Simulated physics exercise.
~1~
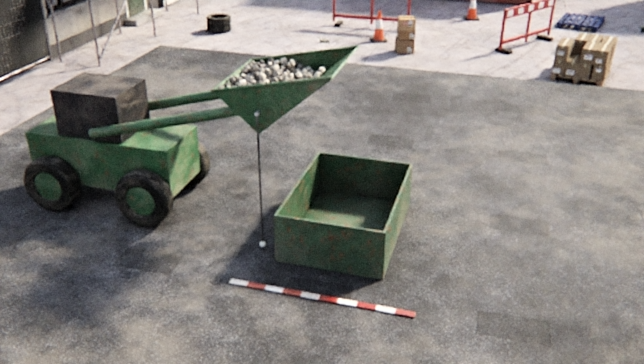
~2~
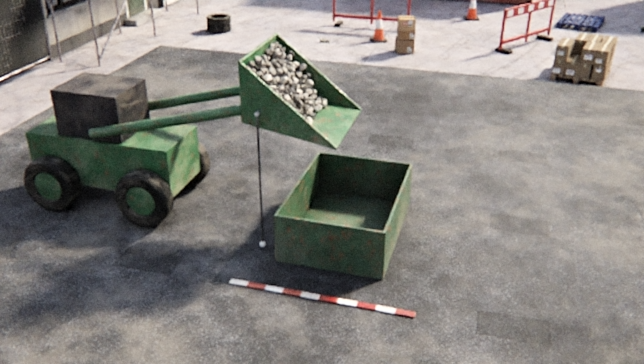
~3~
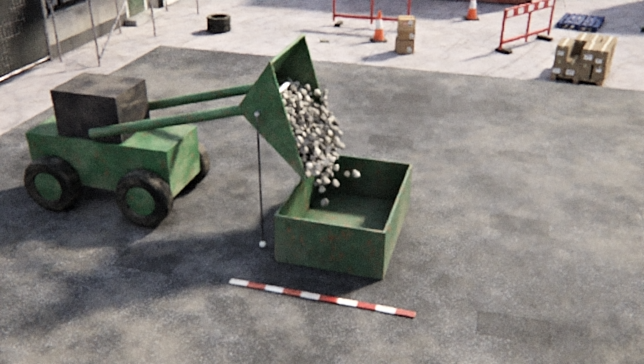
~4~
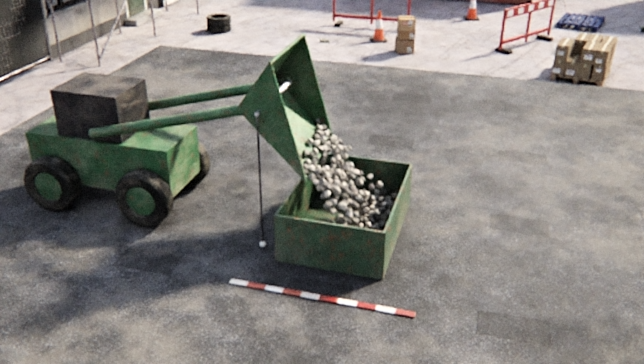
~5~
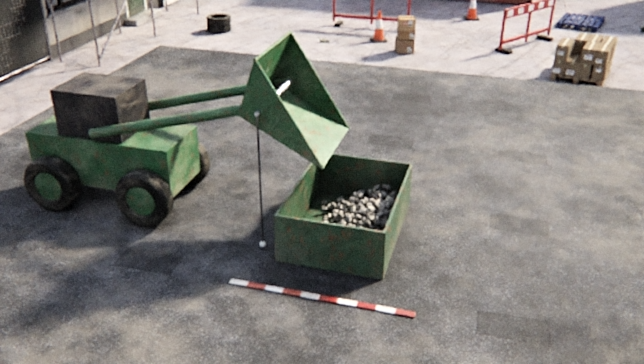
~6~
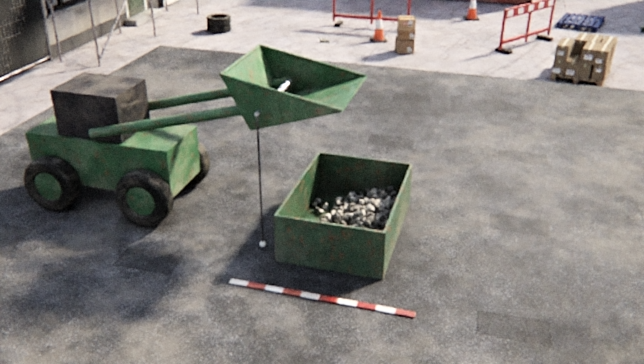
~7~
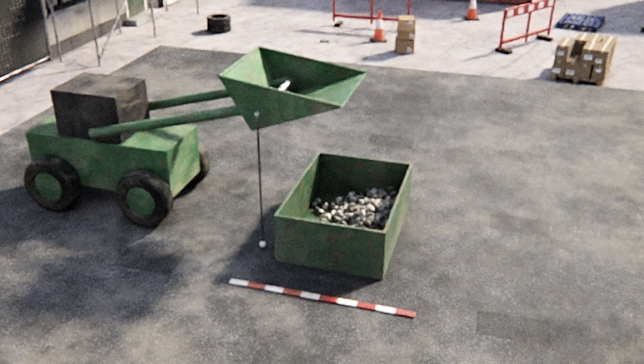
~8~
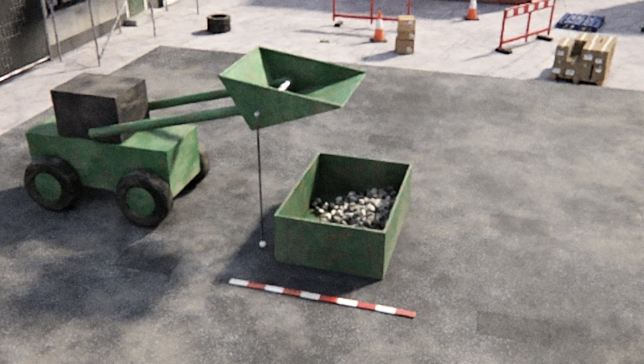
Green loader tipping its raised bucket to pour grey stones into a green bin, then levelling the emptied bucket and holding still.
